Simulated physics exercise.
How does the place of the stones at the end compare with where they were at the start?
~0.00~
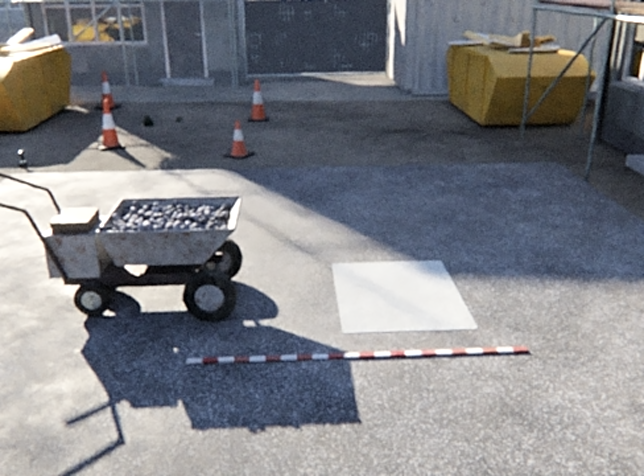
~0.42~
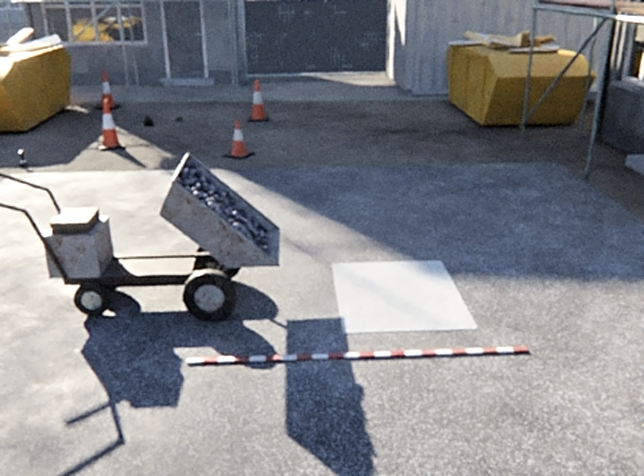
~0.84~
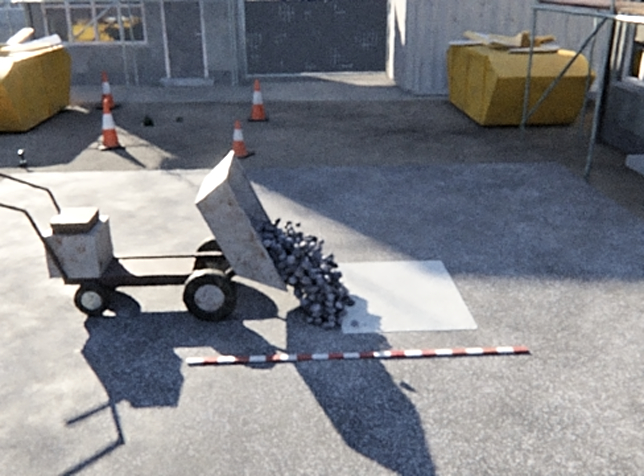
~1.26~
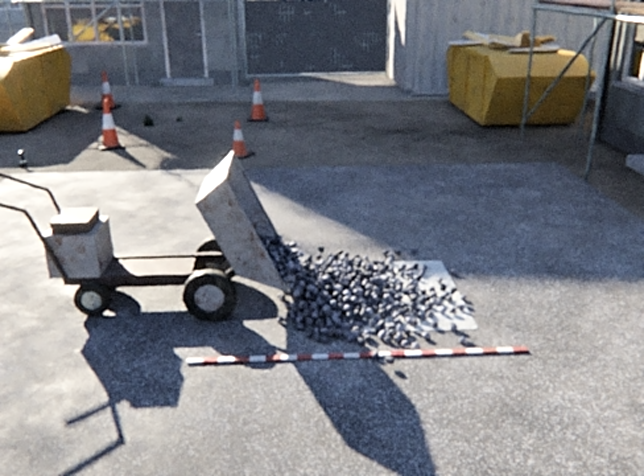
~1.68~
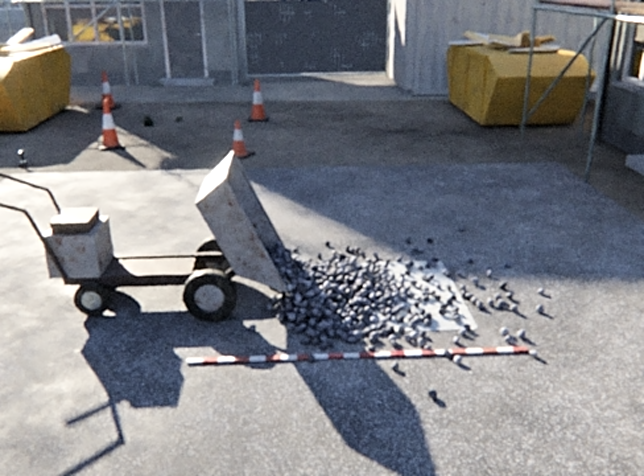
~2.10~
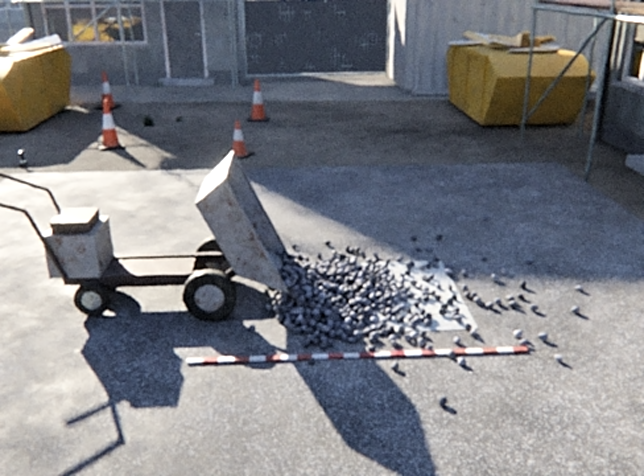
At the start the stones are piled in the barrow's level skip on the left. By the end they lie on the ground to the right of the tipped skip, mostly short of the pale sheet, with some on it and a few scattered past it.
Barrow's skip tipping to the right and pouring dark stones into a heap mostly short of a pale sheet, some scattering beyond.
